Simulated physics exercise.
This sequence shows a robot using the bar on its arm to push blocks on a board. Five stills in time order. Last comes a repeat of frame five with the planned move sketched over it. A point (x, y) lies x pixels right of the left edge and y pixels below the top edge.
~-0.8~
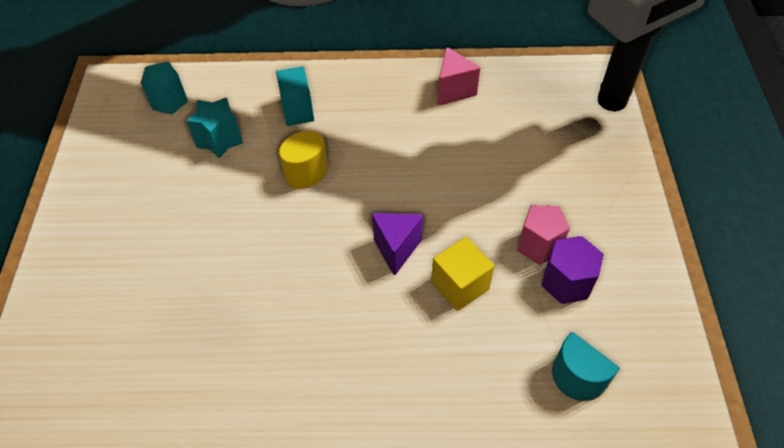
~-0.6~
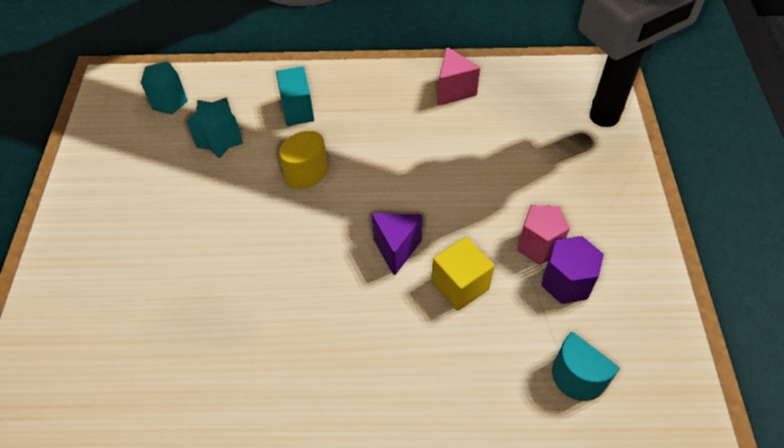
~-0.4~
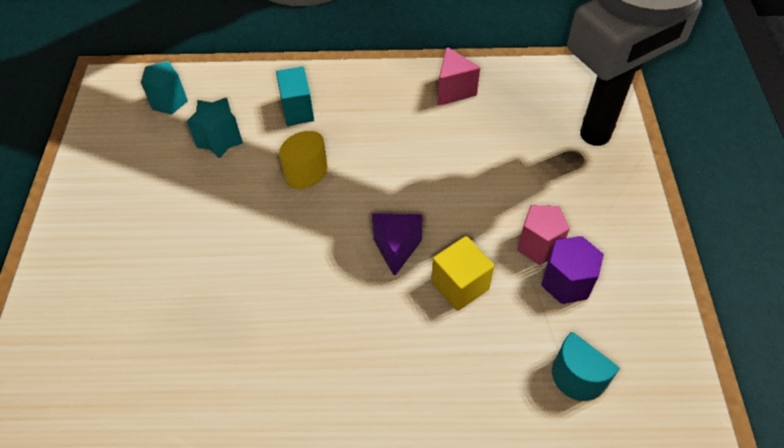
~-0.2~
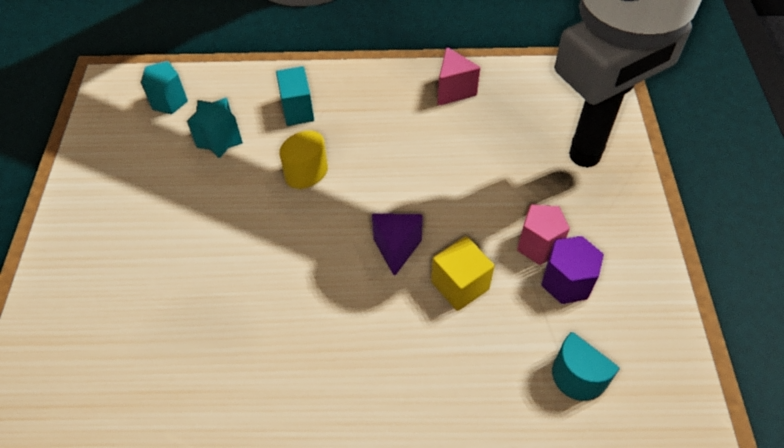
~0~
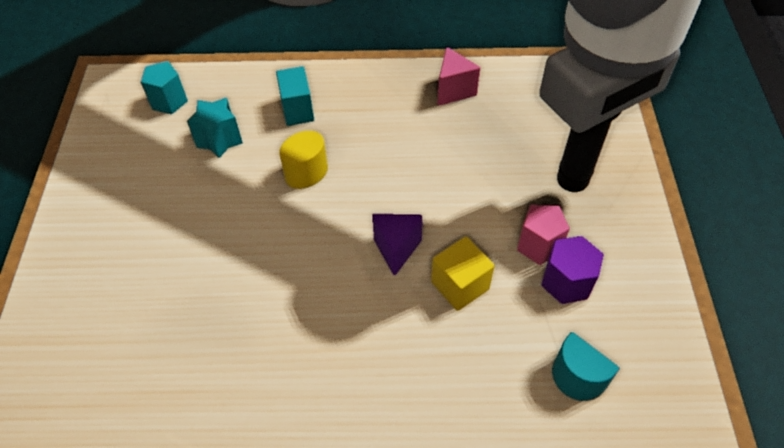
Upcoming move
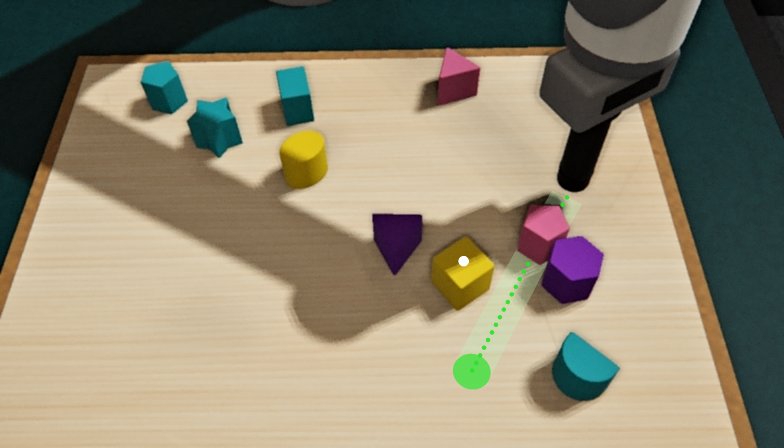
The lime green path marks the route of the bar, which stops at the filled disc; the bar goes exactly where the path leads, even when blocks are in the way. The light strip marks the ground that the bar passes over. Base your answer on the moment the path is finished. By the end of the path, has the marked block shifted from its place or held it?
The block in question is displaced by the end.
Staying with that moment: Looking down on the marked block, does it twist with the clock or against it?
From overhead, clockwise.
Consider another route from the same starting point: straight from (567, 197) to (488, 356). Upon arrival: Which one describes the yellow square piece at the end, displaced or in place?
That block slides.
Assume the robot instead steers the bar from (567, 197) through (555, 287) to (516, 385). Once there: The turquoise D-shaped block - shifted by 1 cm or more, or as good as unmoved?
Shifted out of place.
The line goes straight from (567, 197) to (472, 371); the dot is on the yellow square piece.
On the path given first. One third of the way, bar at (541, 233); pink pentagon at (521, 249), turned 25° clockwise; purple six-sided block at (576, 266), turned 30° anticlockwise.
Two thirds of the way, bar at (509, 292); yellow square piece at (442, 274), turned 65° clockwise; pink pentagon at (480, 305), turned 55° clockwise; purple six-sided block at (576, 266), turned 30° anticlockwise.
At the end, bar at (474, 359); yellow square piece at (440, 275), turned 70° clockwise; pink pentagon at (433, 346), turned 105° clockwise; purple six-sided block at (576, 266), turned 30° anticlockwise; turquoise D-shaped block unmoved.
